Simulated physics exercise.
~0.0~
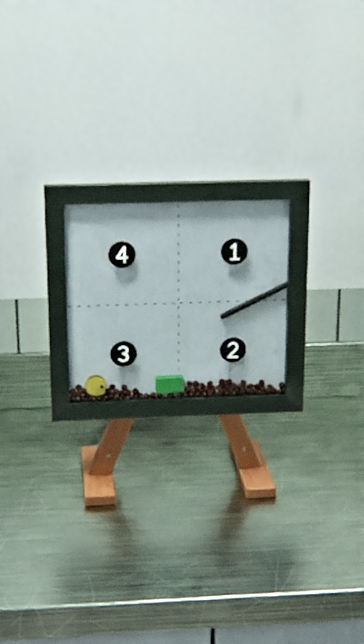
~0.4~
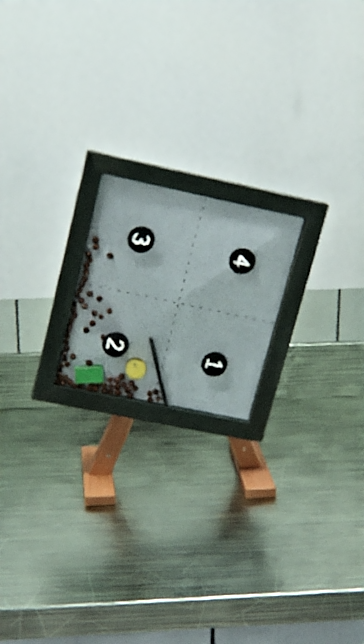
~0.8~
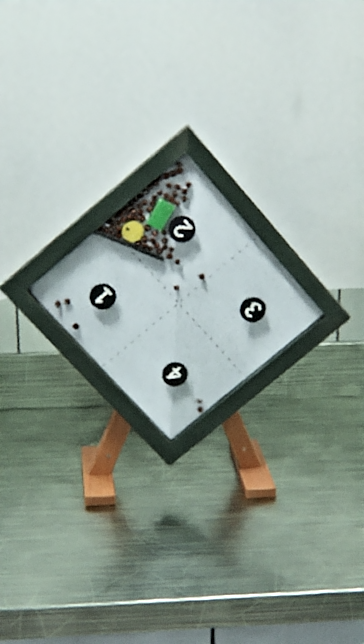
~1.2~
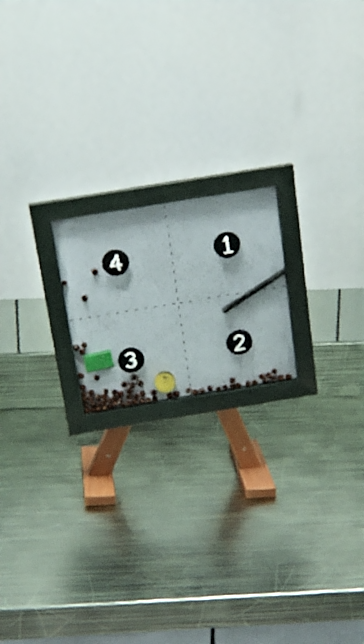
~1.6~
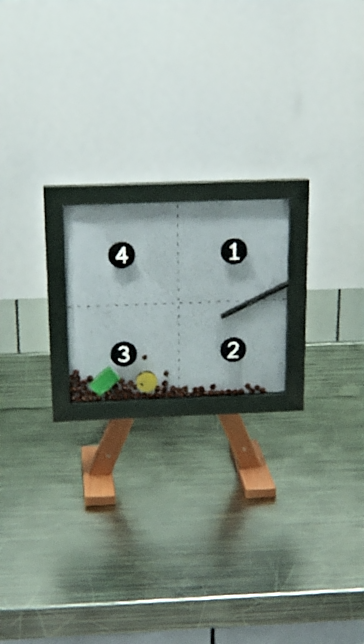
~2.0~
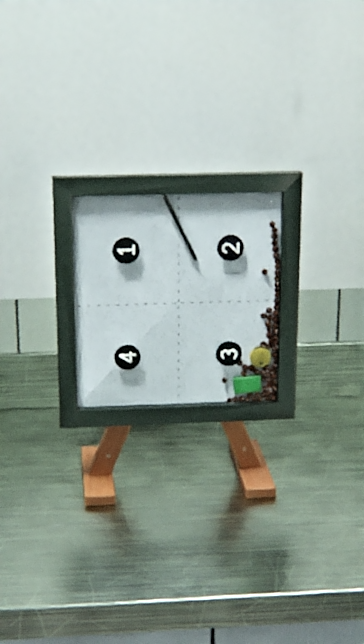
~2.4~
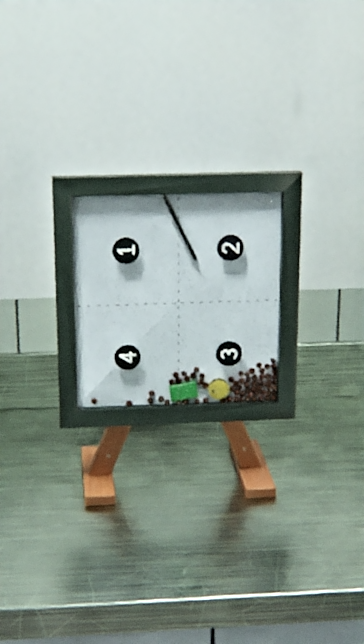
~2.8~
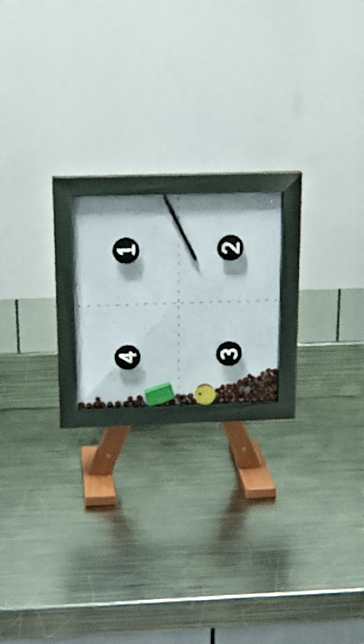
The clip opens on a dark-framed square case standing upright on wooden legs, with dark beads, a yellow disc and a green block along its bottom edge. It turns clockwise, and the contents gather against a slanted bar inside. The bar carries many of them up to the top corner while a few beads scatter below. As the case comes full circle, everything drops back and collects mostly at lower left. It then swings back a quarter turn counterclockwise, heaping the beads at lower right. They spill leftward and settle, deepest at right, with the block and disc resting near the bottom middle.
